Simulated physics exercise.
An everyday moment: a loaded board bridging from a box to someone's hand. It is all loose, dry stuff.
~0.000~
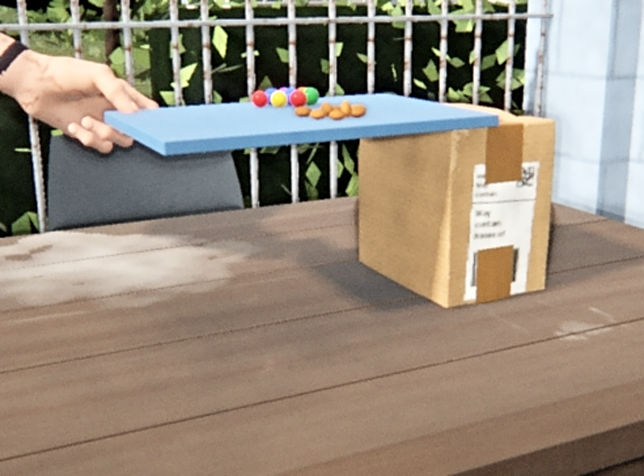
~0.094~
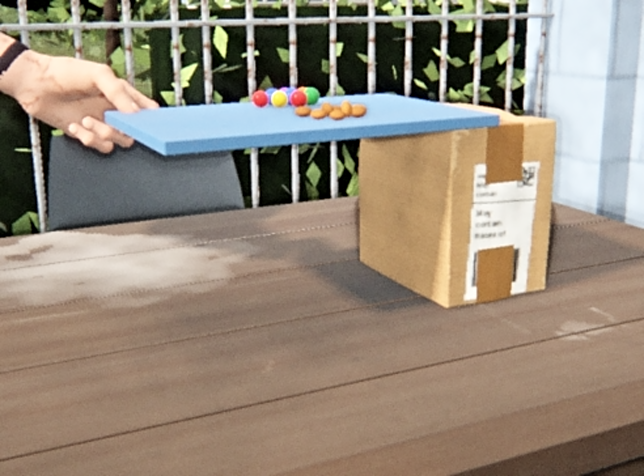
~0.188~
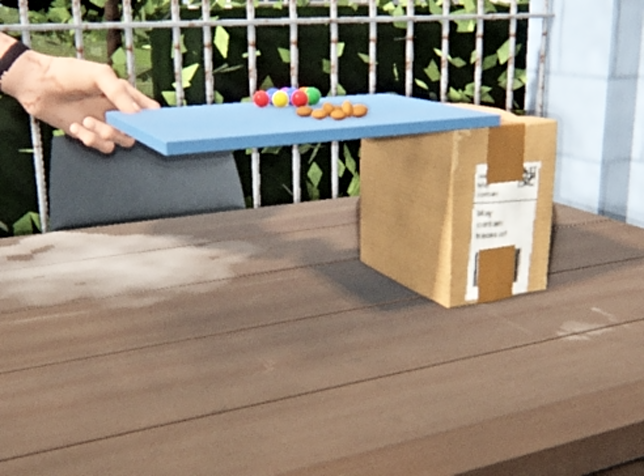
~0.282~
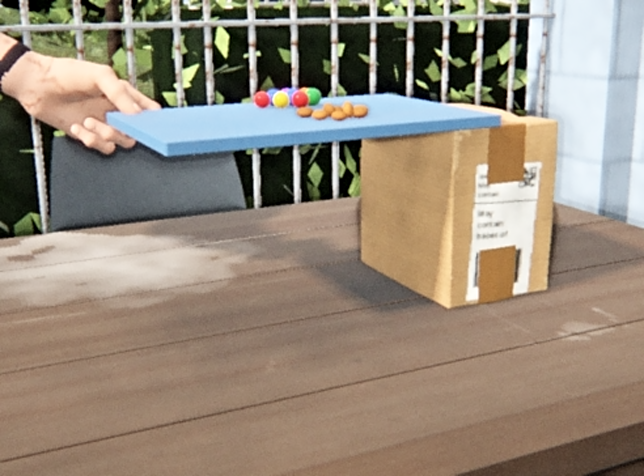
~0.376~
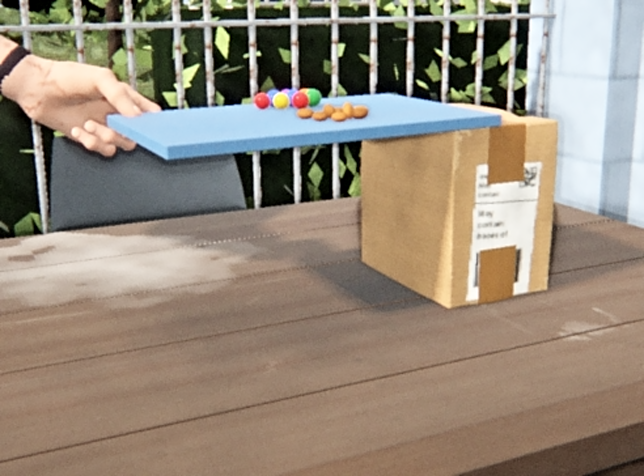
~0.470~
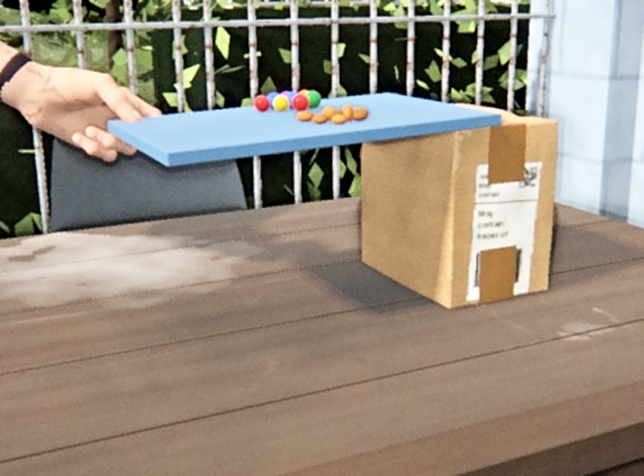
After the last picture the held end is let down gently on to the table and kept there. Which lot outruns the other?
The back lot goes farther.
After 1.37 s, board sloping at 21°; front lot all still on the board; back lot mostly up to a board's length out.
After 2.15 s, board sloping at 38°; front lot mostly less than half a board's length out; back lot mostly one to two board lengths out.
After 2.83 s, board resting at 41°; front lot mostly less than half a board's length out; back lot mostly one to two board lengths out, about a third gone off the table.
At rest (3.6 s), board resting at 41°; front lot mostly less than half a board's length out; back lot mostly more than two board lengths out, most gone off the table; the back lot has gone farther.
